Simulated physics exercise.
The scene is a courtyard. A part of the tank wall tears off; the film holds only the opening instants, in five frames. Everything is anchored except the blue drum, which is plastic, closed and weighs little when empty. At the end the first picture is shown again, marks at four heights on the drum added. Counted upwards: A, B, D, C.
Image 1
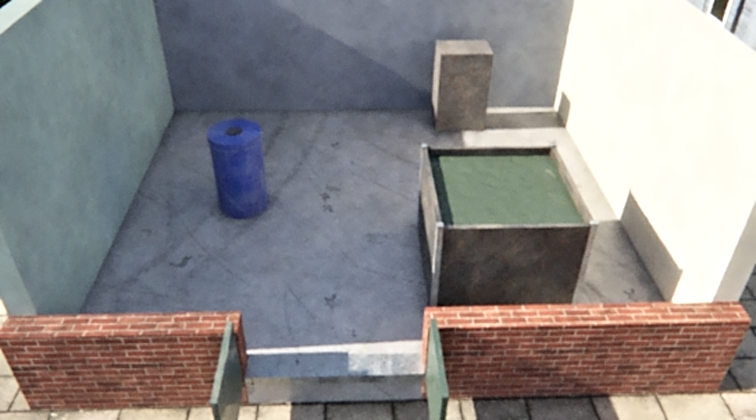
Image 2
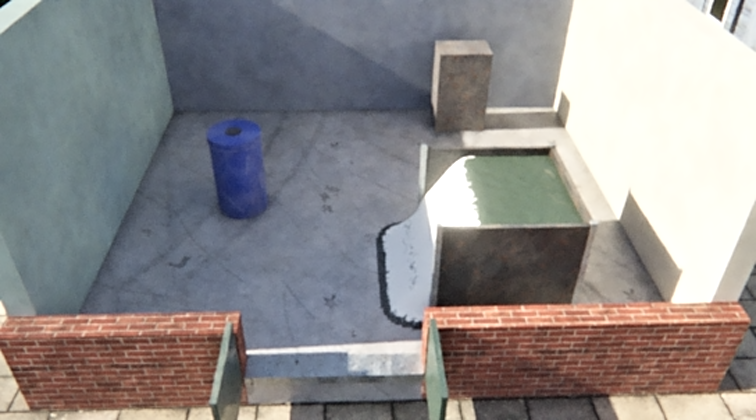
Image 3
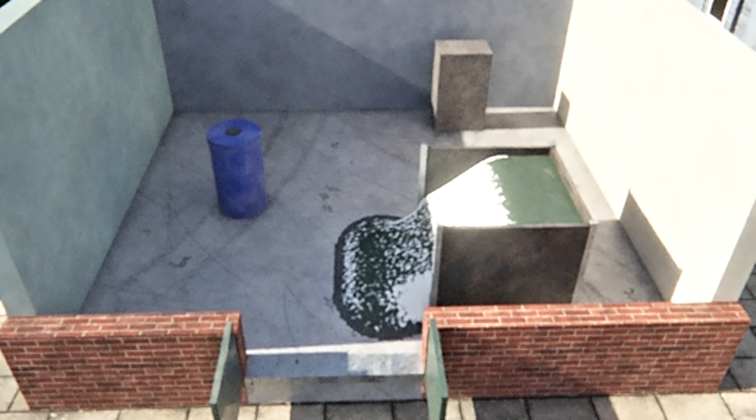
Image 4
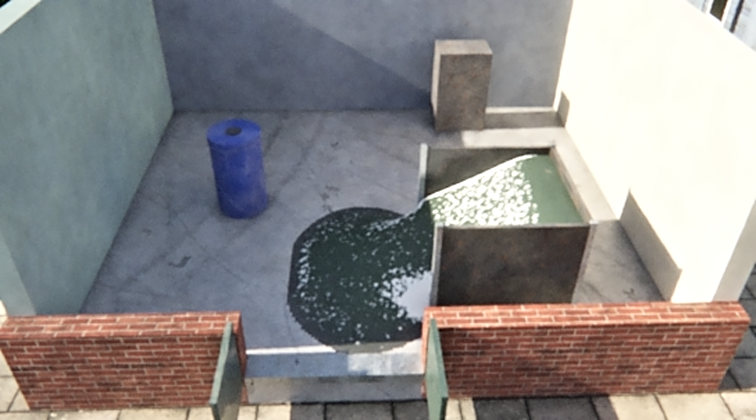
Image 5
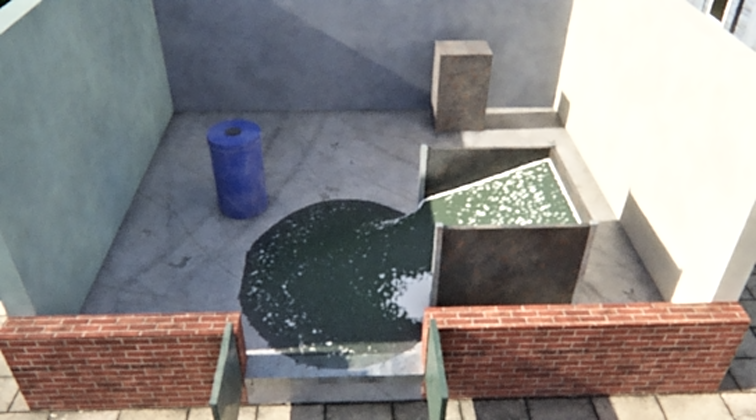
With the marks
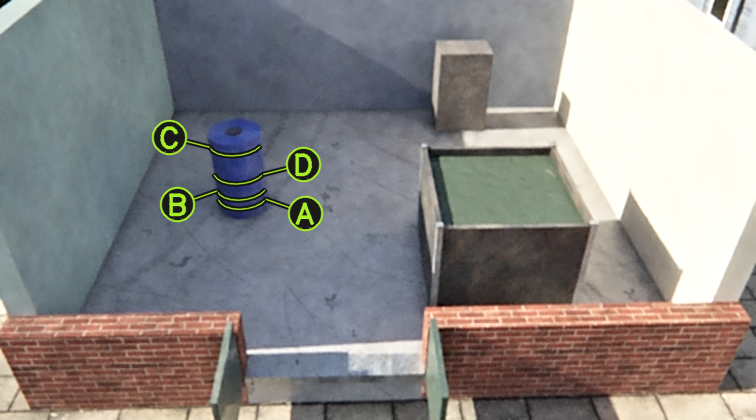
Dark green water pours out of the left side of a square, dark-walled tank in a courtyard seen from above, with pale walls around it and low red brick walls in front. A blue drum stands at left, a grey block behind the tank, and an open gate at front centre. The water surges white, then spreads leftward in a widening rounded pool while the camera stays still.
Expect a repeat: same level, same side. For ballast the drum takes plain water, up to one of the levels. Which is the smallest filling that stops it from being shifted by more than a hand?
The answer is line D.
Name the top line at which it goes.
B it is.
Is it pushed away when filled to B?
Yes, that goes wrong.
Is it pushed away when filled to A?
Yes, it does.
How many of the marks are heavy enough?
Two.
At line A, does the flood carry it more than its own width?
Yes.
In lime, A at (240, 209); B at (238, 200); C at (232, 155); D at (236, 184); from the bottom up A, B, D, C.
For line A, it is pushed about 3 times its own width away.
For line B, it is pushed about half its own width away.
For line C, it does not move.
For line D, it does not move.
